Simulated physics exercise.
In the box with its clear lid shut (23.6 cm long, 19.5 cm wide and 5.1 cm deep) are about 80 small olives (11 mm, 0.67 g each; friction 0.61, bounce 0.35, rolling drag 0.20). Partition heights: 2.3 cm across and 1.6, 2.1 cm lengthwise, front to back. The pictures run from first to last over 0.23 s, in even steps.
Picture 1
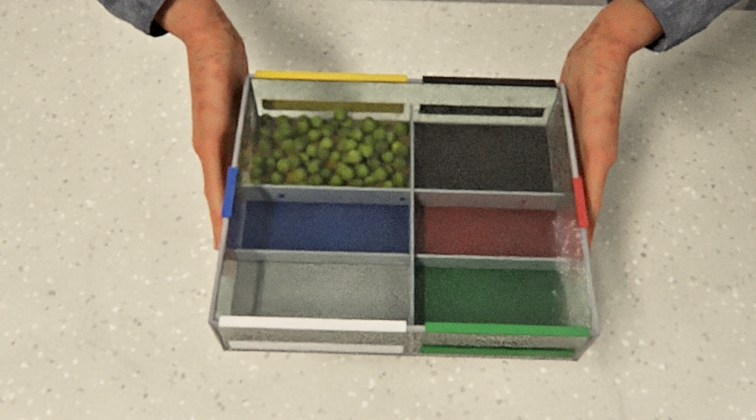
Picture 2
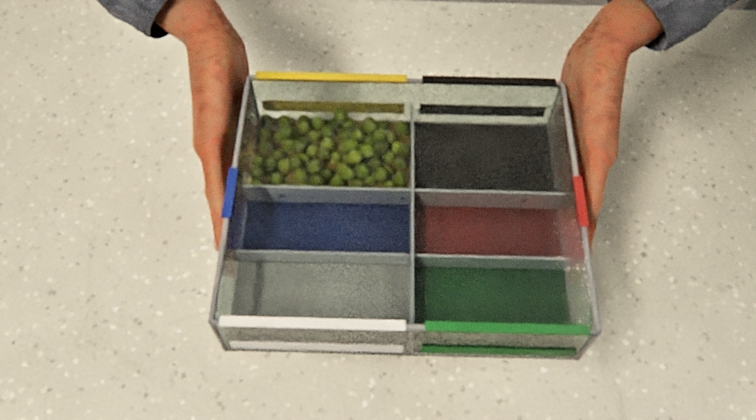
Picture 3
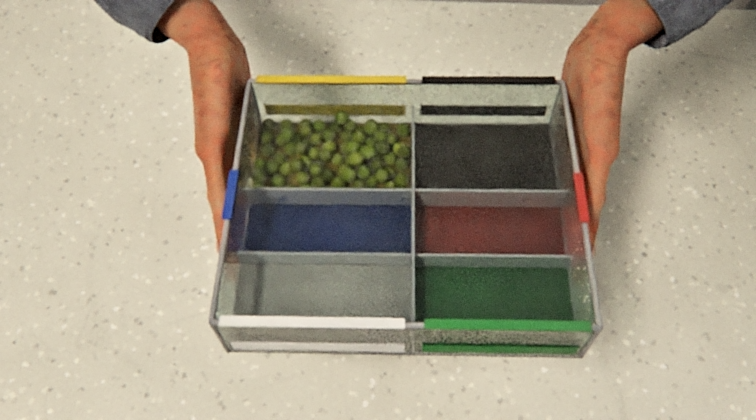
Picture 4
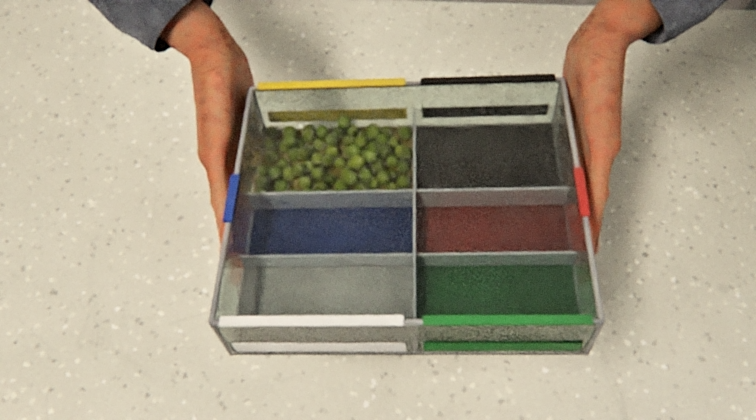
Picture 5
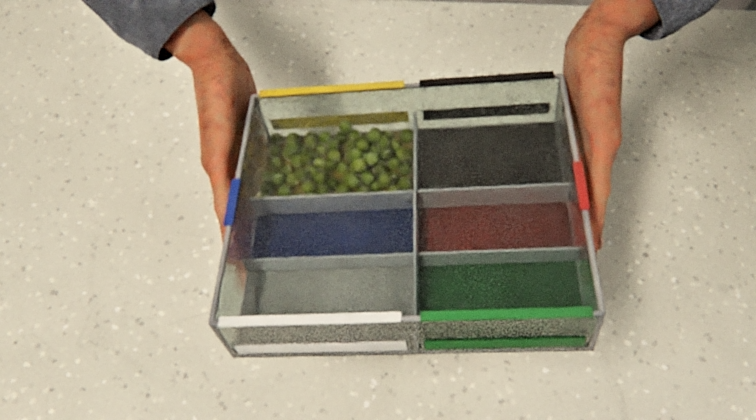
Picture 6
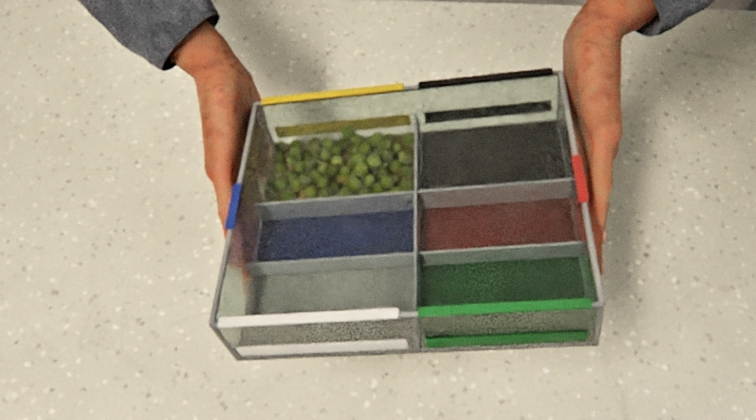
Two hands hold a clear-lidded, six-compartment box above a pale speckled surface, seen from above by a still camera. Small green olives fill the yellow-marked compartment at the back left, while the black one beside it, the blue and red ones in the middle, and the white and green ones in front are empty. The hands slowly tilt the box slightly toward its back left corner, and the olives stay gathered in their compartment.
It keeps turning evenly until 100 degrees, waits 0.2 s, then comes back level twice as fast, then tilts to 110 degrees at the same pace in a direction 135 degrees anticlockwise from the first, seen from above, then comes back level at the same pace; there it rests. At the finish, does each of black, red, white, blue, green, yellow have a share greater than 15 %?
Black not greater, red not greater, white greater, blue not greater, green greater, yellow not greater.
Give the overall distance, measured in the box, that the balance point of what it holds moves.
It moves some 15.5 cm in all.
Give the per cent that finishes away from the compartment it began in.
I'd put it at about 100 percent.
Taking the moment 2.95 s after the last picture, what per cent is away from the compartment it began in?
About 5 %.
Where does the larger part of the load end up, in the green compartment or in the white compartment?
The larger share is in the white compartment.
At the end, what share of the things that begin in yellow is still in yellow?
0 %, roughly.
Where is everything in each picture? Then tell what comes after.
Box at (404, 331); tilt 0 degrees; yellow 100 %, in the first frame.
Box at (404, 330); tilt 1 degrees, in the second frame.
Box at (404, 328); tilt 3 degrees, in the third frame.
Box at (403, 326); tilt 6 degrees; low side back left, in the fourth frame.
Box at (401, 323); tilt 9 degrees; low side back left, in the fifth frame.
Box at (399, 319); tilt 13 degrees; low side back left; yellow 100 %, in the sixth frame.
Then, 1.61 s after the last picture, tilt 73 degrees; yellow 100 %; middle of all pieces near (374, 246).
Then, 2.95 s after the last picture, tilt 58 degrees; blue 5 %, yellow 95 %; middle of all pieces near (305, 140).
Then, 4.18 s after the last picture, tilt 76 degrees; white 60 %, green 40 %; middle of all pieces near (389, 292).
Then, 5.36 s after the last picture, tilt 0 degrees; white 55 %, green 40 %; middle of all pieces near (412, 329).
In the end, black 0 %, red 0 %, white 55 %, blue 0 %, green 40 %, yellow 0 %.
